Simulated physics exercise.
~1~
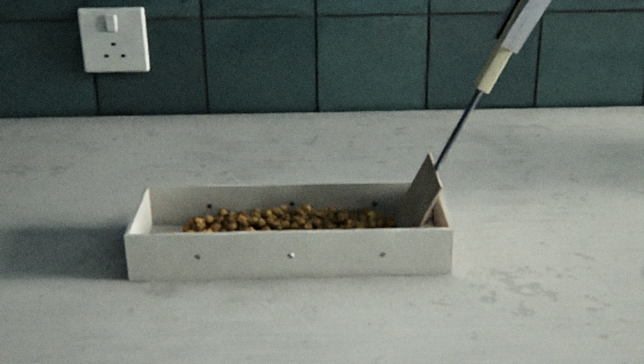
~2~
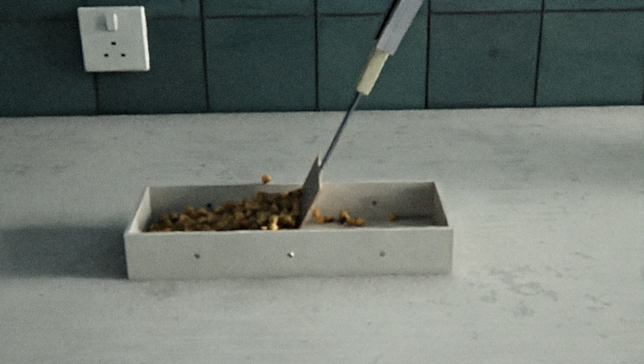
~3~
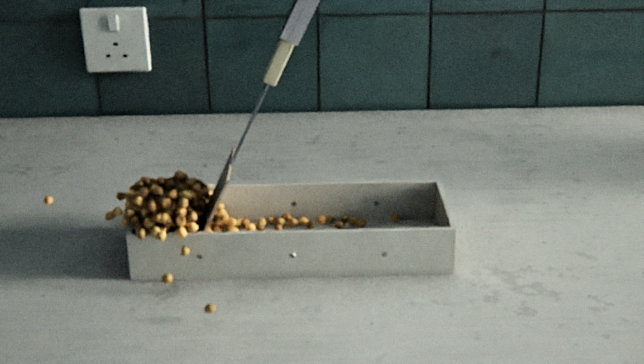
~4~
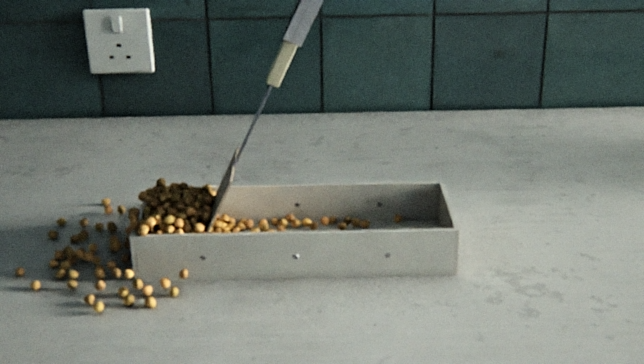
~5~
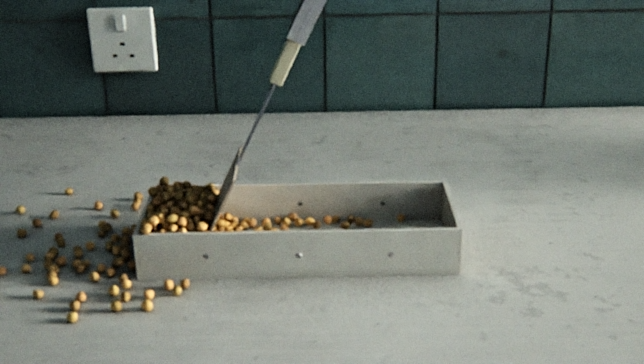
A thin-handled turner slants down into the right end of a long, pale, open tray on a light gray tabletop, seen from slightly above, with dark green tiles and a white wall socket behind. A low heap of golden-brown chickpeas lies inside the tray. The blade sweeps left, pushing the chickpeas together and leaving a few stragglers behind it. Near the left end they pile up steeply, and some spill over the edges. The turner stops there while loose chickpeas scatter across the table to the left, most of the heap remaining packed in the tray.
